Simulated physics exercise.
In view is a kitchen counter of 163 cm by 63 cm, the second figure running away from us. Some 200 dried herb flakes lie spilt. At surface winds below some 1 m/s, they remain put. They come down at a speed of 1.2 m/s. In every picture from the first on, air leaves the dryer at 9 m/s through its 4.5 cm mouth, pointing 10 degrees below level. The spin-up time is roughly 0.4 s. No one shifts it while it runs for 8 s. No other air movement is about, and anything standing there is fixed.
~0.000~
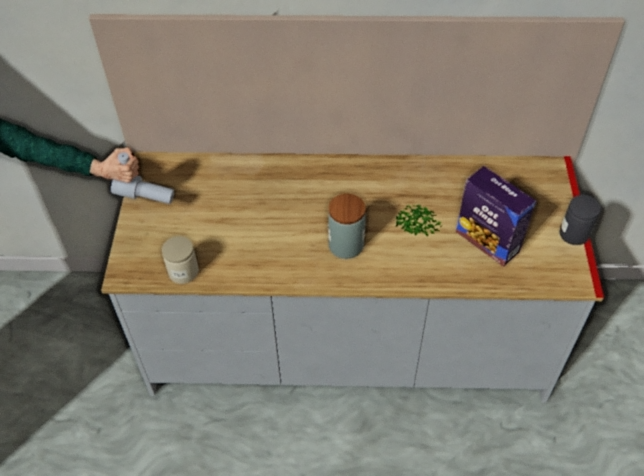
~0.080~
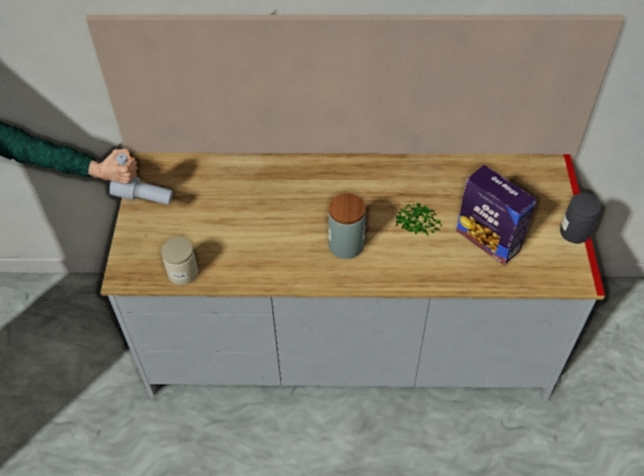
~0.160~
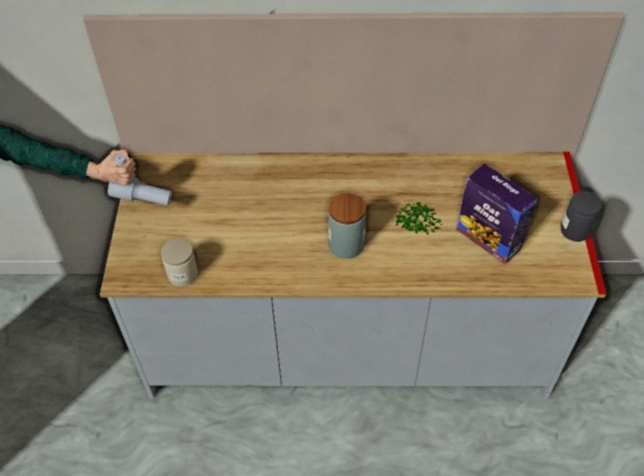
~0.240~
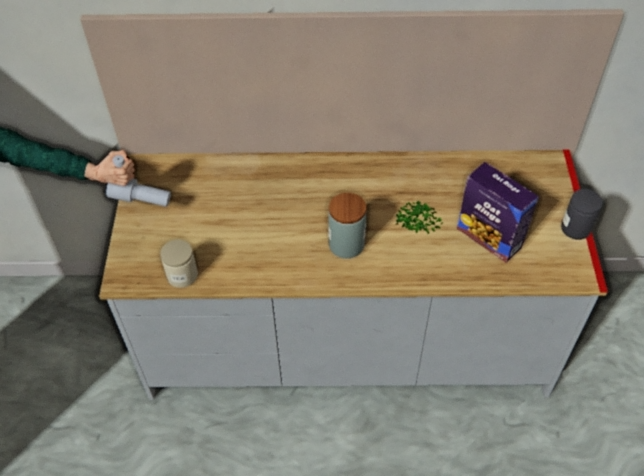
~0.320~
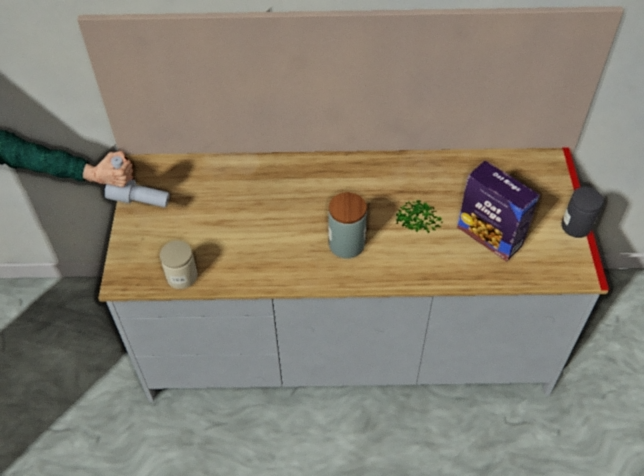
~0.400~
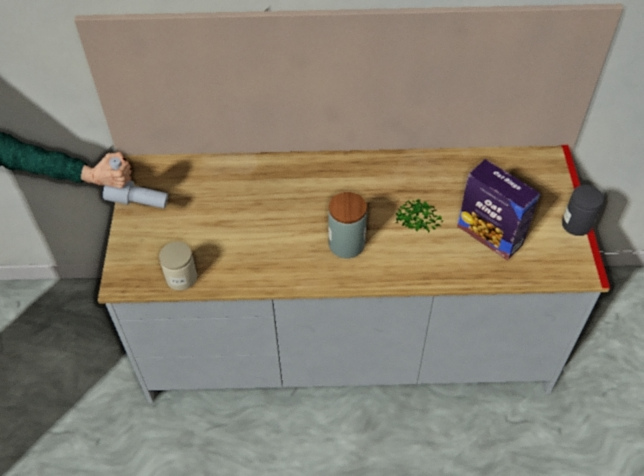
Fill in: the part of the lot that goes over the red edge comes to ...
Over a quarter.
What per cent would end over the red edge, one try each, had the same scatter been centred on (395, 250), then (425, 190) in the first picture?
First try 10 %, second try 50 %.
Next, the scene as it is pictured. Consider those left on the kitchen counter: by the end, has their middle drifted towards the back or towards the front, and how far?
Shift: Towards the near end, some 5 cm.
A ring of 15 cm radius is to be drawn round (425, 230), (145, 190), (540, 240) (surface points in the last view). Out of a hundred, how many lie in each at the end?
I would say some 30 %, 0 % and 10 % respectively.
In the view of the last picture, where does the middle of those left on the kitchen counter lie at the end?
The middle lands close to (455, 230) in pixels.
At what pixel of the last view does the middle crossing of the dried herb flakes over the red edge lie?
The halfway point of the crossings is around (585, 202) in the last picture.
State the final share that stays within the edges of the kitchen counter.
About 50 percent of them remain.
After 1.6 s, 32 % are over the red edge; the middle of those still in play is near (456, 222); 21 % have settled or left.
After 2.6 s, 46 % are over the red edge; the middle of those still in play is near (460, 224); 46 % have settled or left.
After 4.4 s, 50 % are over the red edge; the middle of those still in play is near (461, 224); 56 % have settled or left.
After 8.0 s, at the end, 53 % are over the red edge; the middle of those still in play is near (455, 230).
